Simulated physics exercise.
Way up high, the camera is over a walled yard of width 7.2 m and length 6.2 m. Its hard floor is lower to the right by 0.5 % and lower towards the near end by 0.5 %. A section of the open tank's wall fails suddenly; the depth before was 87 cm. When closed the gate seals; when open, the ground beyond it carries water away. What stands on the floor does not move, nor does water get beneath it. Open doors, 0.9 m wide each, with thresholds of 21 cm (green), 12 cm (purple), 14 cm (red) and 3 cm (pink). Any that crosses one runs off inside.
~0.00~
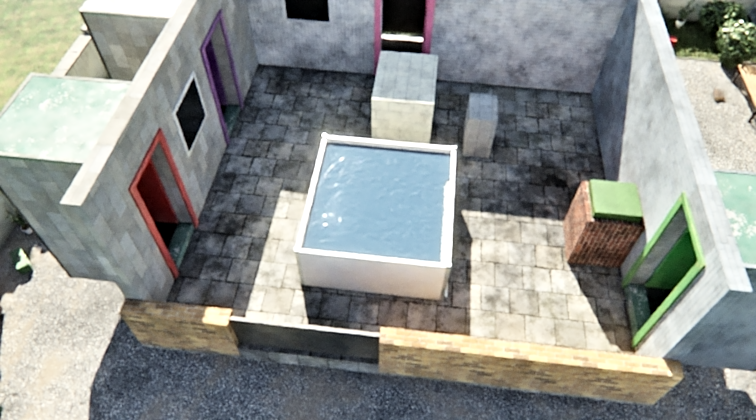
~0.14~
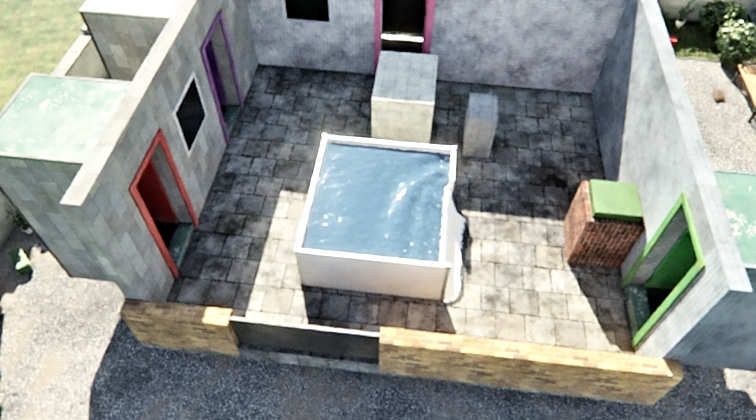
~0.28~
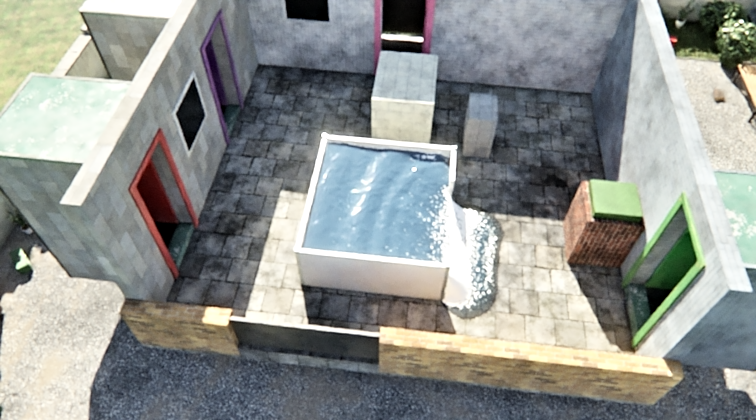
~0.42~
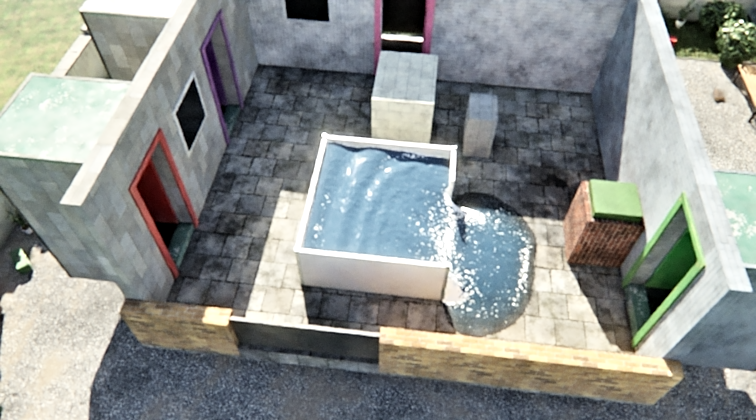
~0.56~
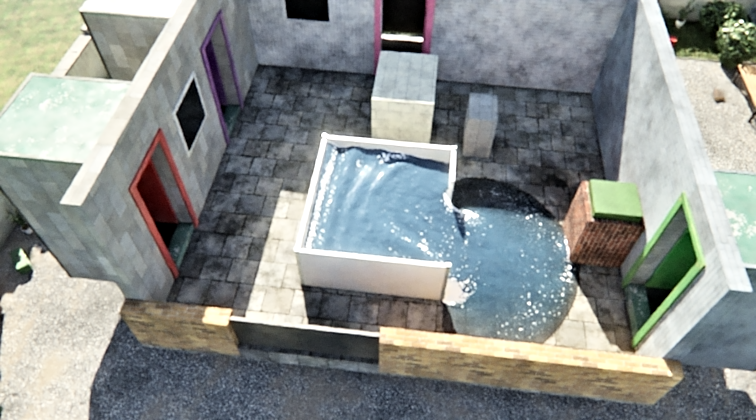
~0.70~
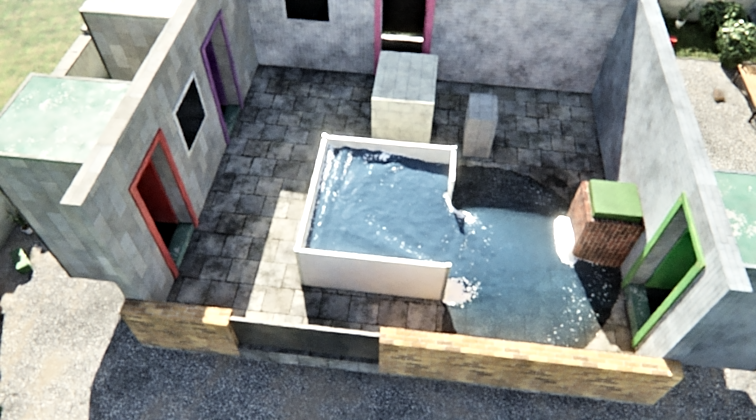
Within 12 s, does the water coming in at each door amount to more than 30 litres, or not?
My prediction: Green door: Tops it. Purple door: Fails to top it. Red door: Fails to top it. Pink door: Tops it.
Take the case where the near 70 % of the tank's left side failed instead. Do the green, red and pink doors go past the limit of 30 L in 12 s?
Green falls short; red exceeds; pink exceeds.
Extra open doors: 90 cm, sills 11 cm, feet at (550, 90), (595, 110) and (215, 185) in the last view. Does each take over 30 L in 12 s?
Check each in turn: The first succeeds, the second succeeds, the third fails.
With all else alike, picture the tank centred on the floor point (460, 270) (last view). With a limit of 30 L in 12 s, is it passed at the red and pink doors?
Lab note: Red door limit not exceeded; pink door limit not exceeded.
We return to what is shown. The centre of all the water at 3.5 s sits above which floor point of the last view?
At roughly (487, 241).
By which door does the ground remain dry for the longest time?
Purple.
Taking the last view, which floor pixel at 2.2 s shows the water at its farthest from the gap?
(586, 97).
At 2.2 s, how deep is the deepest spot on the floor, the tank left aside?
Up to near 56 cm.
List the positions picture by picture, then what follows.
In the first picture, the open tank at (381, 199) is whole and still, 87 cm deep.
In the second picture, water pours out at (445, 242) and has run 0.9 m, to (447, 302); typically 11 cm deep outside, 87 cm at the open tank's back.
In the third picture, the front is at (485, 215), 1.2 m from the gap at (444, 244); 1.5 m2 of floor is under water; 87 cm left at the back of the open tank.
In the fourth picture, the front is at (520, 222), 1.6 m from the gap at (444, 246); 3.1 m2 of floor is under water; 84 cm left at the back of the open tank.
In the fifth picture, the front is at (574, 274), 2.2 m from the gap at (444, 246); 5.6 m2 of floor is under water; 76 cm left at the back of the open tank.
In the sixth picture, the front is at (613, 288), 2.8 m from the gap at (444, 246); 7.6 m2 of floor is under water; 76 cm left at the back of the open tank.
After 1.4 s water covers 30 % of the floor and is deepest (55 cm) near (630, 367); green door 50 cm at the sill, 82 L in, purple door not reached, red door not reached, pink door not reached.
After 2.2 s water covers 30 % of the floor and is deepest (56 cm) near (608, 300); green door 54 cm at the sill, 294 L in, purple door not reached, red door not reached, pink door not reached.
After 3.5 s water covers 45 % of the floor and is deepest (36 cm) near (594, 374); green door 34 cm at the sill, 529 L in, purple door not reached, red door not reached, pink door not reached.
After 7.0 s water covers 85 % of the floor and is deepest (21 cm) near (170, 324); green door 18 cm at the sill, 581 L in, purple door 3 cm at the sill, 0 L in, red door 11 cm at the sill, 1 L in, pink door 7 cm at the sill, 15 L in.
After 12.0 s water covers 100 % of the floor and is deepest (14 cm) near (433, 179); green door 9 cm at the sill, 582 L in, purple door 10 cm at the sill, 1 L in, red door 6 cm at the sill, 1 L in, pink door 11 cm at the sill, 73 L in.
